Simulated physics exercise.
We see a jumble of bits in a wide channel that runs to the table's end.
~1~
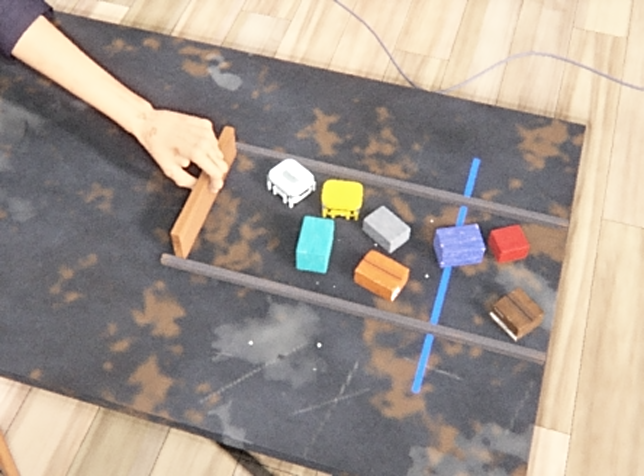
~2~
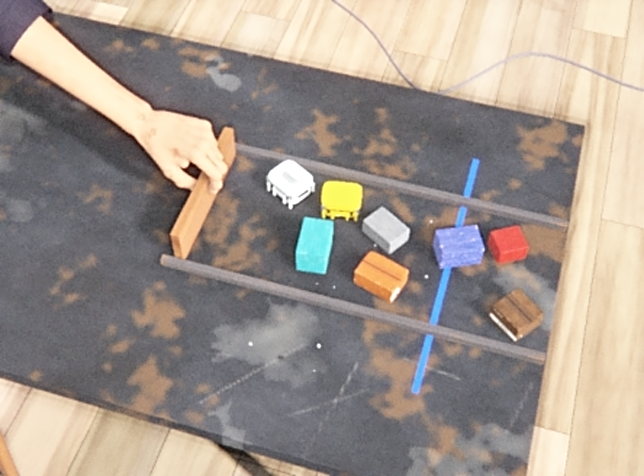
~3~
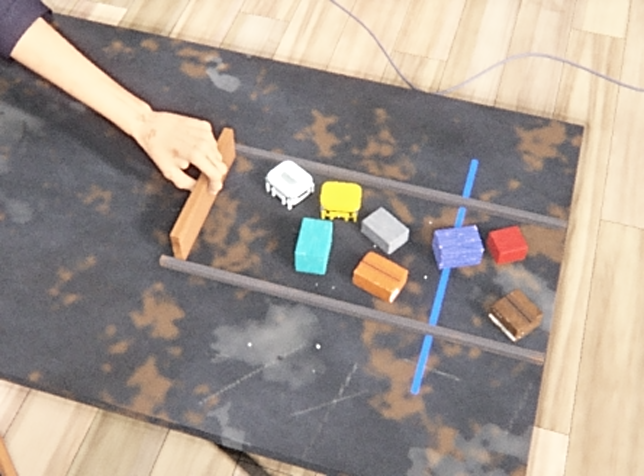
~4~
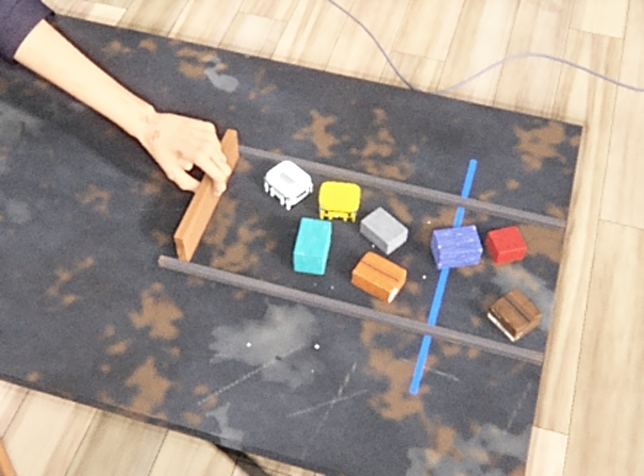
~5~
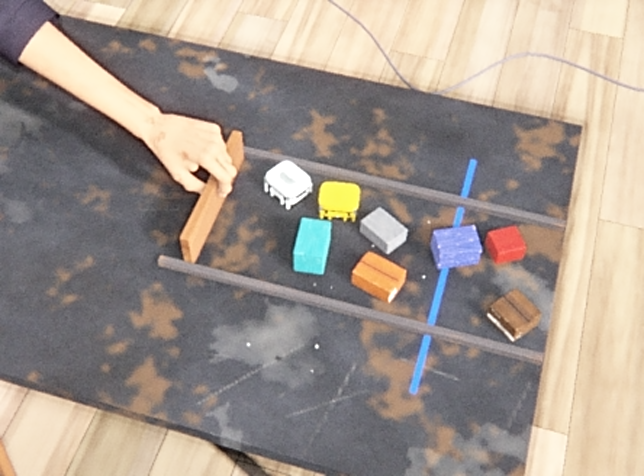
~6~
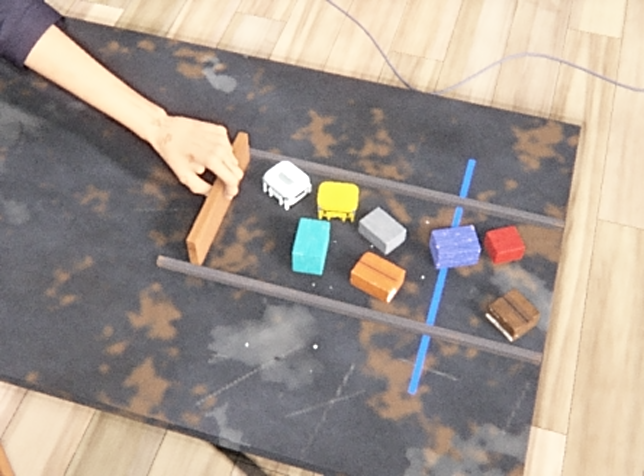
On a dark tabletop, a hand slides a wooden board slightly right toward scattered colourful blocks.
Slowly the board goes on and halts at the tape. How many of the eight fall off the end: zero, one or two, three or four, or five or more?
The number that fall off is zero.
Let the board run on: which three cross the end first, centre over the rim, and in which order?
Earliest first: The red block, the brown box, the blue block.
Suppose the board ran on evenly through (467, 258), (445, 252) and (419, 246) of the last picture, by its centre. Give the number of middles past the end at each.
Place by place, 2, 0 and 0.
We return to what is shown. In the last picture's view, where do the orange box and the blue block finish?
The orange box at (488, 310), the blue block at (522, 264).
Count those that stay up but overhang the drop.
2 of them.
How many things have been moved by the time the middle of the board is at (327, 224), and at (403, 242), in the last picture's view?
At the one place 4, at the other 7.
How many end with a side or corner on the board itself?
The number is 2.
Soon after, none off yet; brown box at rest near (513, 315); red block at rest near (504, 245); blue block at rest near (454, 247).
Then, none off yet; brown box at rest near (513, 315); red block at rest near (504, 245); blue block moved a little near (465, 253).
At rest, the number that fall off is zero.
